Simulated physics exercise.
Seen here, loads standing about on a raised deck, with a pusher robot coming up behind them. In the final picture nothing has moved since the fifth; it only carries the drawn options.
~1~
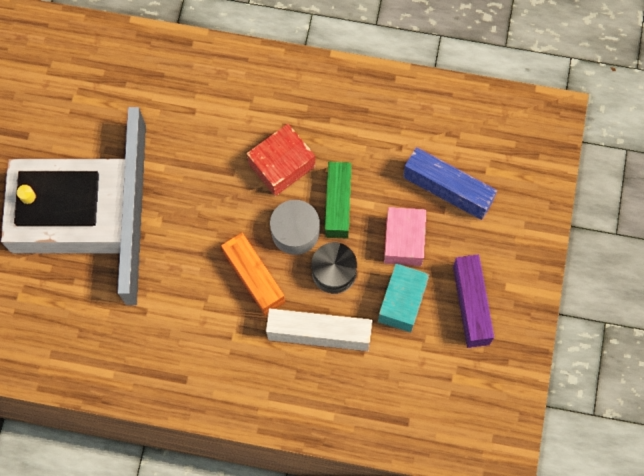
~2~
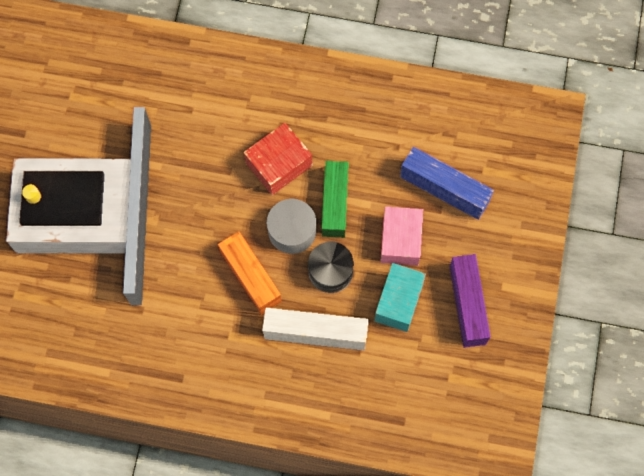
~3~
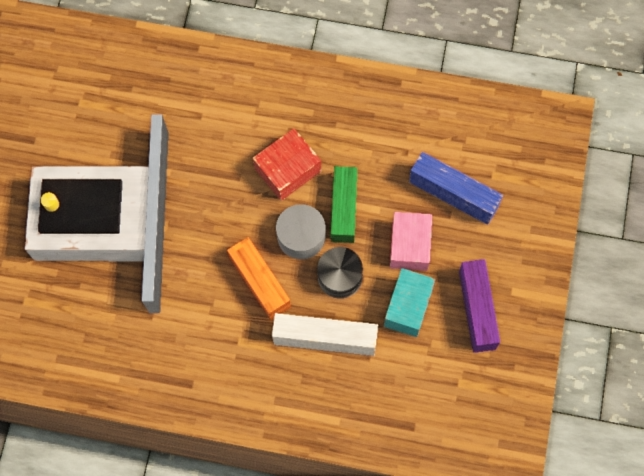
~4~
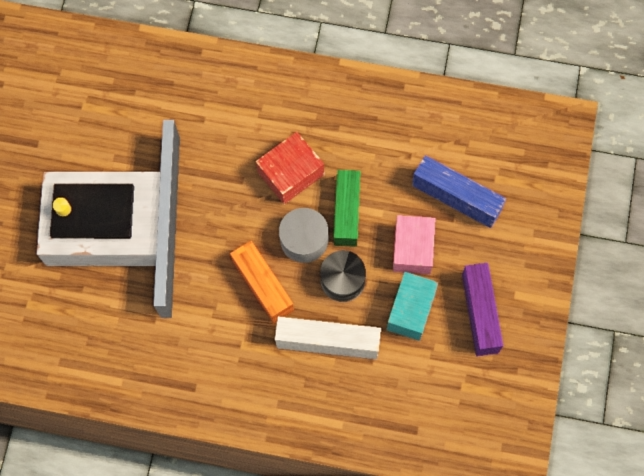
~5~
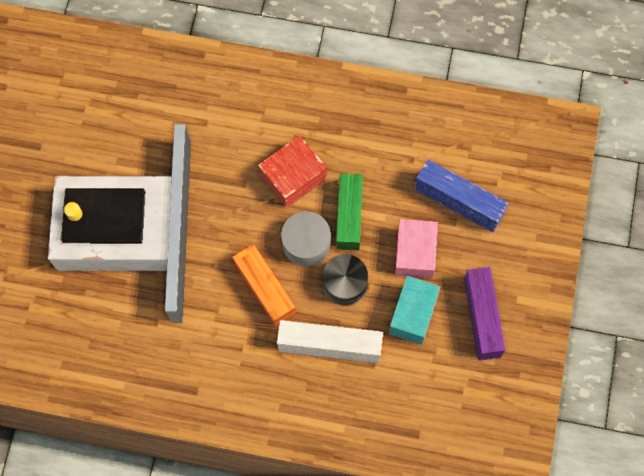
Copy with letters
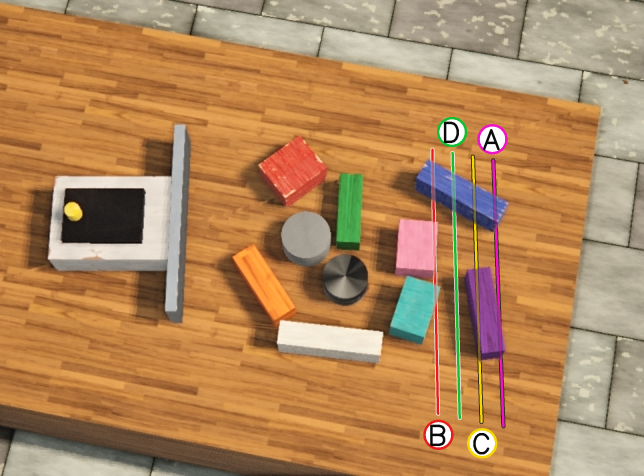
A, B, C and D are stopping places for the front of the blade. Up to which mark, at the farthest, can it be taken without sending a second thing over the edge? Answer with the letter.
A.
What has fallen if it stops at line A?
The purple stick.
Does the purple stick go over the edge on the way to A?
Yes.
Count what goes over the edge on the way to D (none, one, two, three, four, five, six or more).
In all, none.
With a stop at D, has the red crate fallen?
No.
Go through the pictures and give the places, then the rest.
Pink crate (405, 237); blue bar (450, 184); black canister (335, 268), in the first frame.
Robot (69, 198); turquoise crate (400, 298), in the second frame.
Robot (87, 205); green stick (345, 205), in the third frame.
Robot (98, 210); red crate (290, 168), in the fourth frame.
Robot (110, 215); purple stick (484, 313); pink crate (416, 249); blue bar (461, 196), in the fifth frame.
On the marked copy, A at (498, 289); B at (435, 277); C at (477, 285); D at (456, 281).
With A. Early on, robot (223, 236); white bar (345, 344); red crate (330, 169).
Further on, robot (339, 257); purple stick (507, 312); blue bar (505, 193).
At the end, robot (431, 275); purple stick over the edge; white bar (556, 380); one fallen.
As for the rest, B is within the limit but short; C is within the limit but short; D is within the limit but short.
